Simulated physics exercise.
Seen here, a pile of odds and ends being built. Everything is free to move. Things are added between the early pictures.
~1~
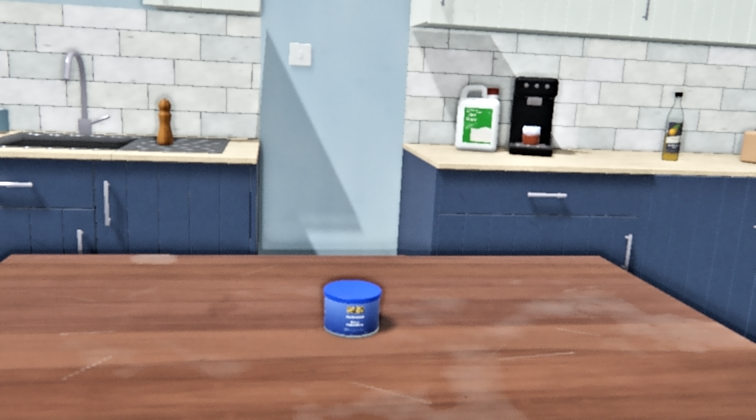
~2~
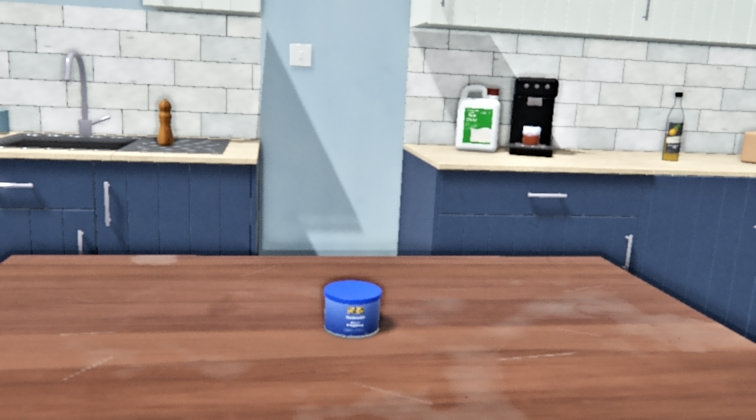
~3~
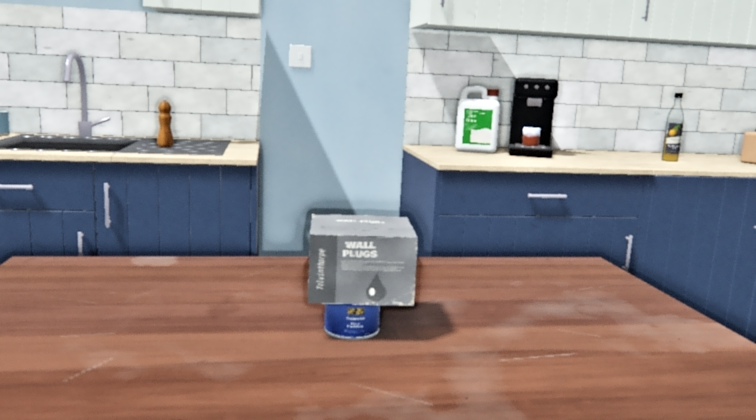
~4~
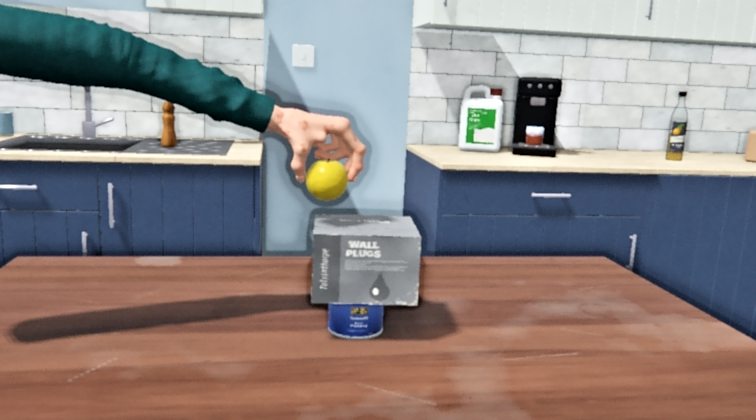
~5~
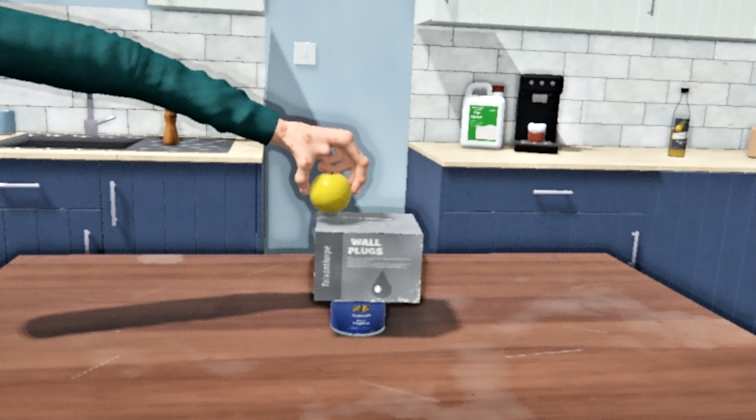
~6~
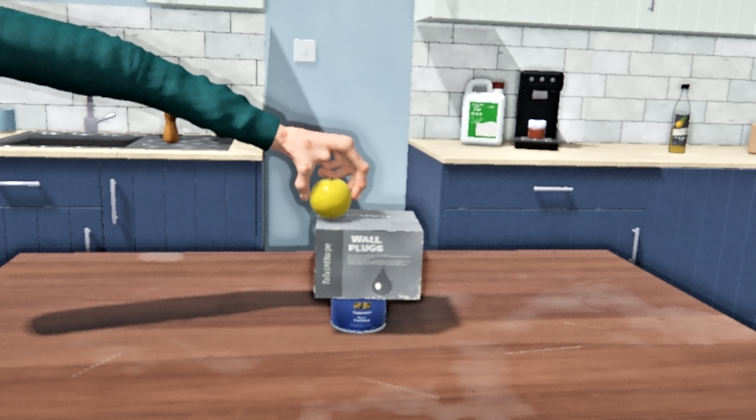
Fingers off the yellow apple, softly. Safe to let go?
As it turns out, it stays up.
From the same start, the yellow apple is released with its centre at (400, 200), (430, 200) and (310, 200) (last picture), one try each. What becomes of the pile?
First try: It holds; second try: It loses its balance; third try: It gives way.
Then, 0.20 s after the last picture, nothing has stirred.
Then, 0.40 s after the last picture, yellow apple resting near (331, 199).
At rest, all 3 in place. Seen from the same camera at the end, yellow apple near (331, 199). The pile holds.
